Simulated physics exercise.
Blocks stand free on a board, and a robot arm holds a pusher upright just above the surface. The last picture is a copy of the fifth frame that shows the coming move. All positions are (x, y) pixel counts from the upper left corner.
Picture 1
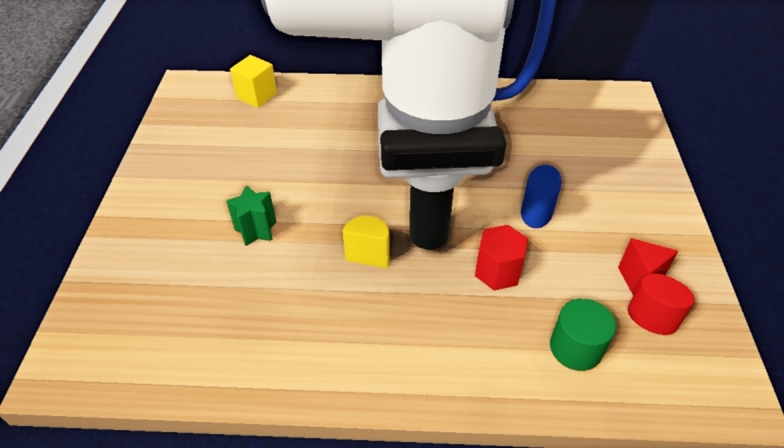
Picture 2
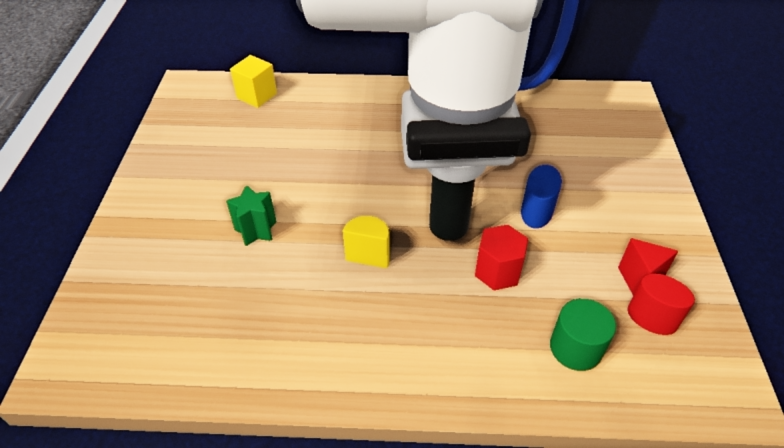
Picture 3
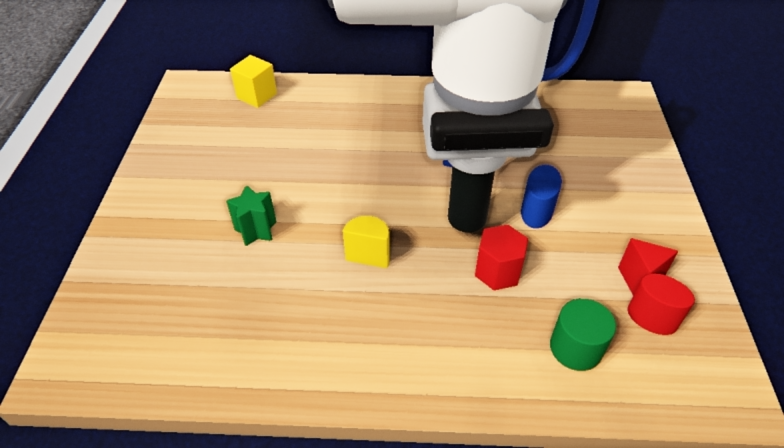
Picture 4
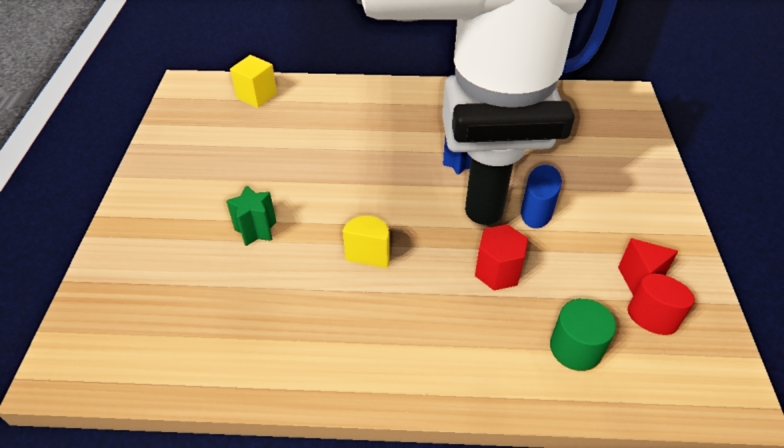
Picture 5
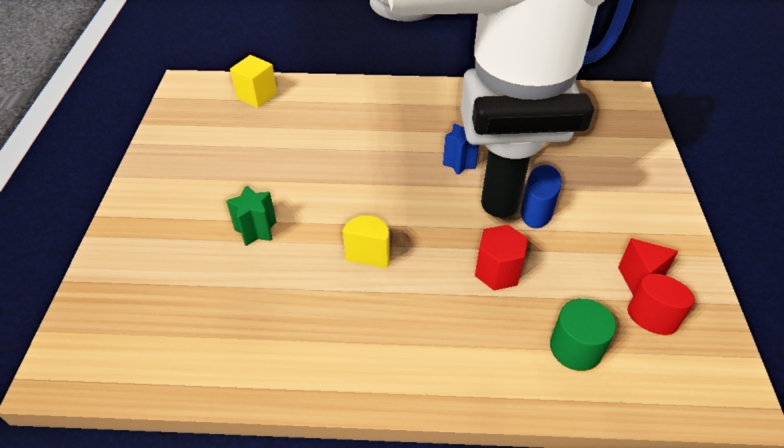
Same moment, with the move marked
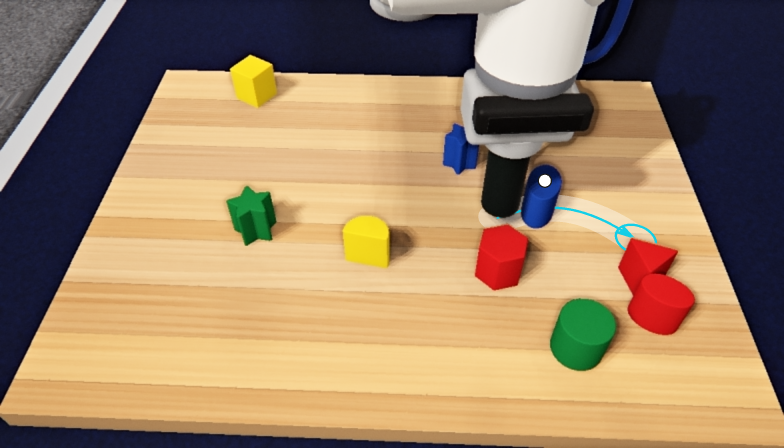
The video shows a robot arm moving its black upright pusher rightward and slightly toward the back of a wooden board, nearing a blue oval block and uncovering a blue star-like block, while the scattered colored blocks stay still.
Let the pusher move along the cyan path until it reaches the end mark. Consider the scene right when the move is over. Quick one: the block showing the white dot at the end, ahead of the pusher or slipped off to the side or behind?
Prediction: Slipped aside.
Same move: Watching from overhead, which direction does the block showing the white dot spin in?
From above, it looks like the block showing the white dot goes counterclockwise.
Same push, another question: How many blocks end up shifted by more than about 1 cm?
Blocks moved: One.
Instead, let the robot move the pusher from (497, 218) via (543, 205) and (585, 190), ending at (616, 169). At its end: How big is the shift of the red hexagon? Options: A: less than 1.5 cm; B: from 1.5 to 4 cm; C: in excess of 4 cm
A - less than 1.5 cm.
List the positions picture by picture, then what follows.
The first frame shows pusher's lower end (429, 236); blue oval (545, 181); red triangular piece (654, 253).
The second frame shows pusher (449, 228); blocks still.
The third frame shows pusher (467, 220); blocks still.
The fourth frame shows pusher (484, 212); blocks still.
The fifth frame shows pusher (500, 205); blue oval (545, 181); red triangular piece (654, 253).
Drawn move, from (497, 218) by way of (542, 208) and (591, 215) to (636, 239); the dot is on the blue oval.
The first path, step by step. One third of the way, pusher (547, 195); blue oval (584, 169), turned 15° anticlockwise.
Two thirds of the way, pusher (596, 203); blue oval (617, 166), turned 80° anticlockwise.
At the end, pusher (641, 227); blue oval (618, 166), turned 85° anticlockwise; red triangular piece still.
